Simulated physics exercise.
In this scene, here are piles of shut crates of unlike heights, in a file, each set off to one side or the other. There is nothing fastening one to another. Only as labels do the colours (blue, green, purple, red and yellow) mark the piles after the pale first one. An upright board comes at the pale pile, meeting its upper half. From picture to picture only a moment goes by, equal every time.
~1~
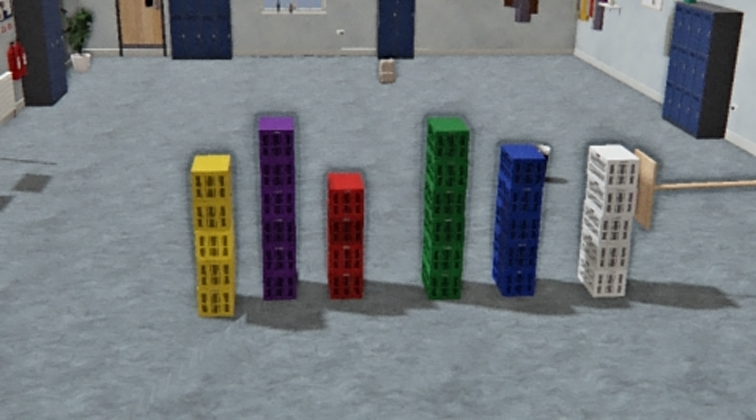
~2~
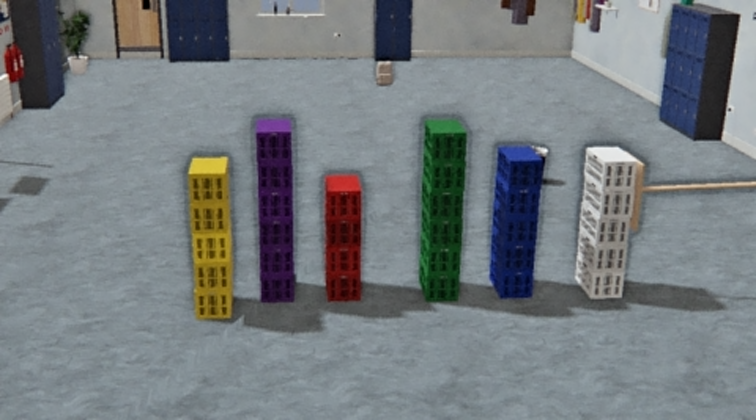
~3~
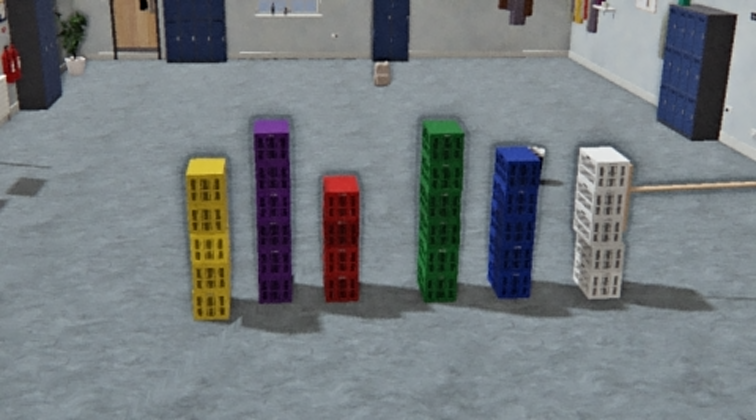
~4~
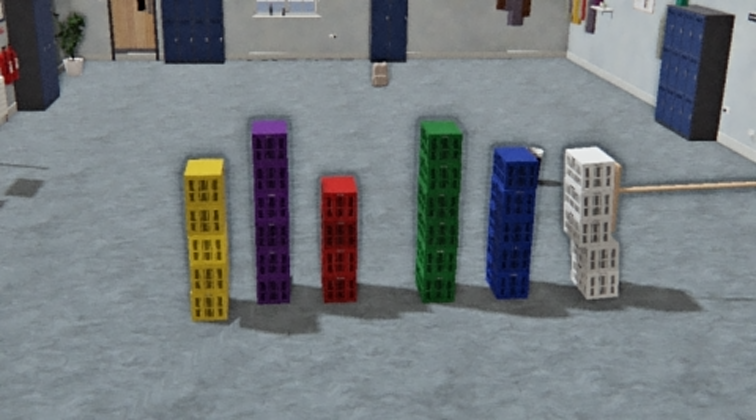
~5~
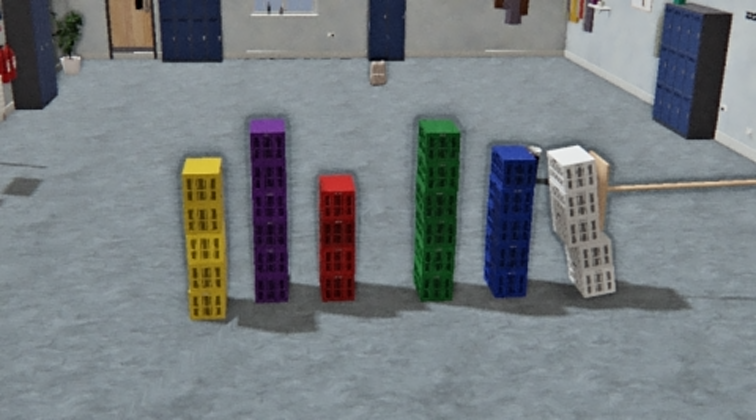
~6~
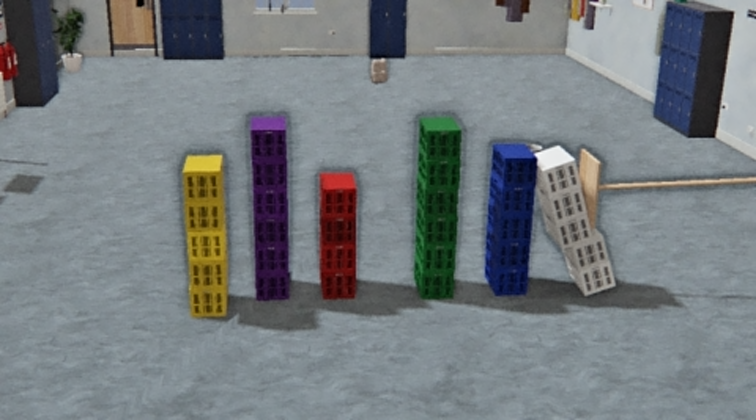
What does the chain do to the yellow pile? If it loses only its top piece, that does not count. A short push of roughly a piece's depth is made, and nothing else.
The result for that pile: Knocked over.
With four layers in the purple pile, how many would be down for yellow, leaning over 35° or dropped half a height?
Tally by colour - yellow 4.
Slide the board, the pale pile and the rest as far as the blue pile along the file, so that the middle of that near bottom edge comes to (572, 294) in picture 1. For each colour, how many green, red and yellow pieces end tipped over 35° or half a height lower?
By my count it's green 5, red 0, yellow 0.
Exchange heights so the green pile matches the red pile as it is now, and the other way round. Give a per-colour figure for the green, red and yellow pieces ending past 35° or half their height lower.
Pieces down at the end - green: 4, red: 5, yellow: 5.
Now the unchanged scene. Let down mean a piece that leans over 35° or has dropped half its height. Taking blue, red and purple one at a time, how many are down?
Per-colour tally: Blue = 5; red = 4; purple = 6.
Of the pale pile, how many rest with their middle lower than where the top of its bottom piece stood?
Altogether it is 2.
Just after the last frame, 5 of the pale pile down; none of the 5 yellow crates down (6 of 26 in all colours); top yellow crate unmoved; top blue crate tilted well over, about its own height lower.
A moment on, 5 of the pale pile down; 5 of the 5 yellow crates down (26 of 26 in all colours); top yellow crate tilted steeply, about its own height lower; top green crate tilted steeply, some two heights lower.
When it is over, 5 of the pale pile down; 5 of the 5 yellow crates down (26 of 26 in all colours); top yellow crate upside down; top green crate on its side. In pixels of the last frame, middles, top green crate near (193, 229).
